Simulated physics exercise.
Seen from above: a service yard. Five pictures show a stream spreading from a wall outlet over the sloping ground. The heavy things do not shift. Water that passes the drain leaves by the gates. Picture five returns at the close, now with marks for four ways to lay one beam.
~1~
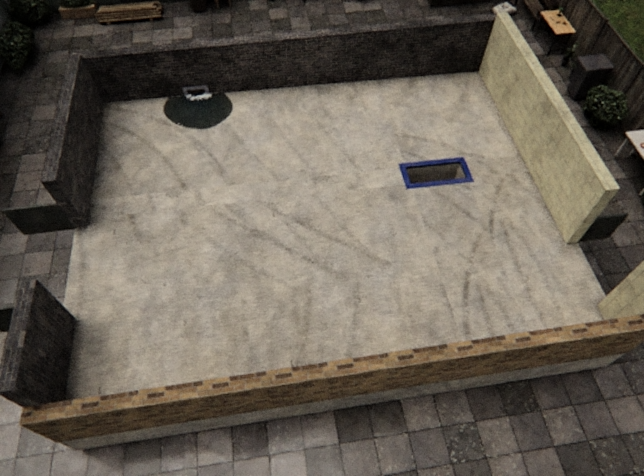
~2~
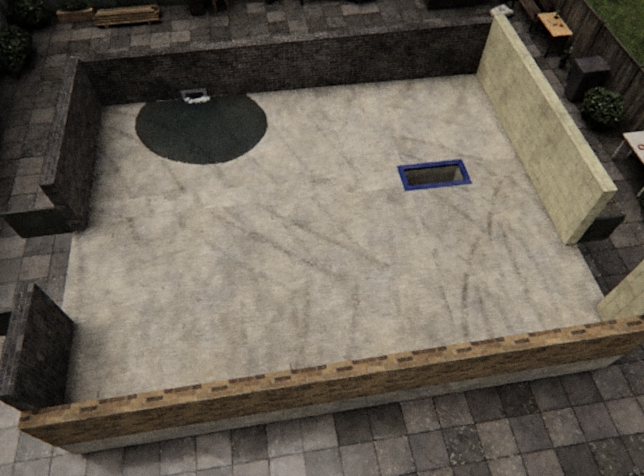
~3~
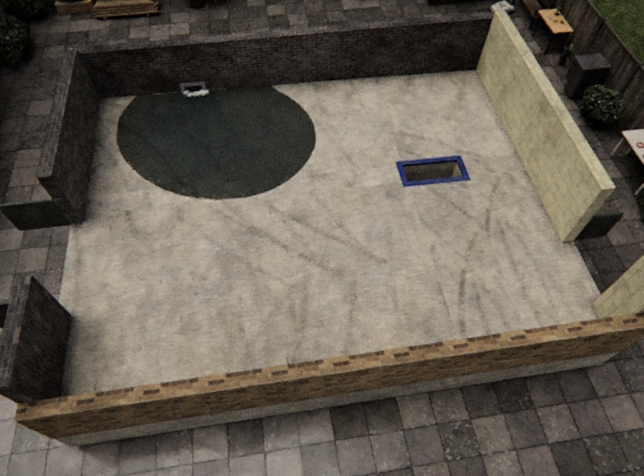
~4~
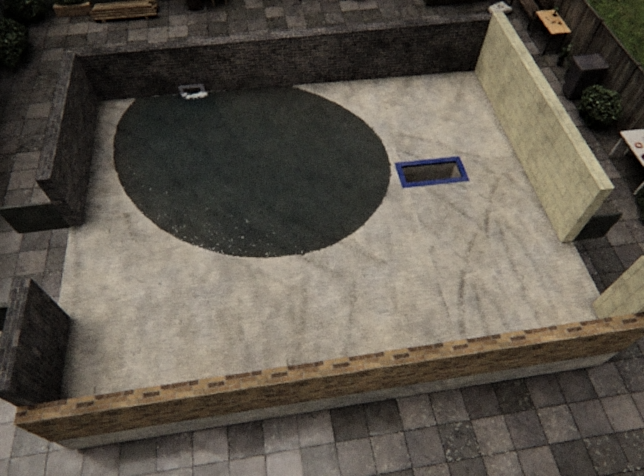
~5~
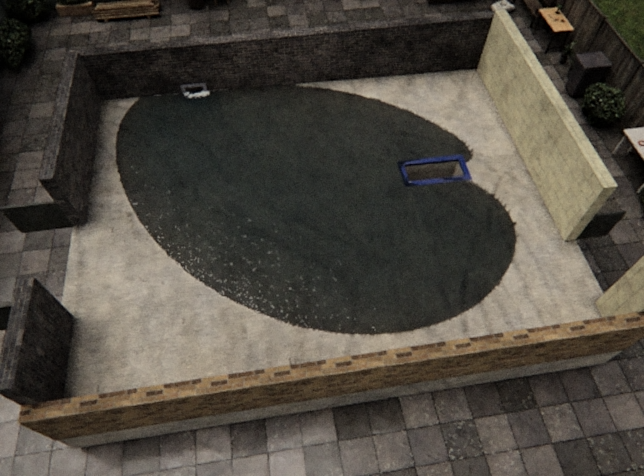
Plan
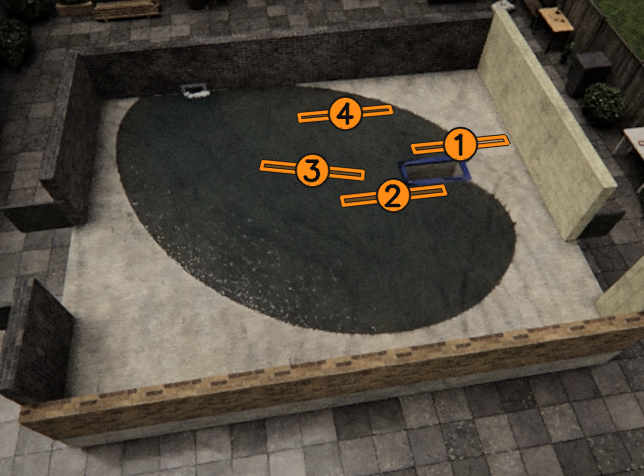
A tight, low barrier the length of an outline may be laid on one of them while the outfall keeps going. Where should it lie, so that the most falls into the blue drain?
Place 2 does it best.
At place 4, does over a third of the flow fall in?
No.
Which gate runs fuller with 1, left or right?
The right gate.
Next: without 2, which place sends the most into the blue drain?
Place 3.
In orange, 1 from (413, 149) to (506, 139); 2 from (342, 201) to (444, 189); 3 from (262, 165) to (362, 175); 4 from (299, 117) to (390, 109).
If 1 is chosen, about 16 % of the stream goes into the blue drain, about 81 % out by the gates.
If 2 is chosen, about 33 % of the stream goes into the blue drain, about 67 % out by the gates.
If 3 is chosen, about 20 % of the stream goes into the blue drain, about 79 % out by the gates.
If 4 is chosen, about 15 % of the stream goes into the blue drain, about 85 % out by the gates.
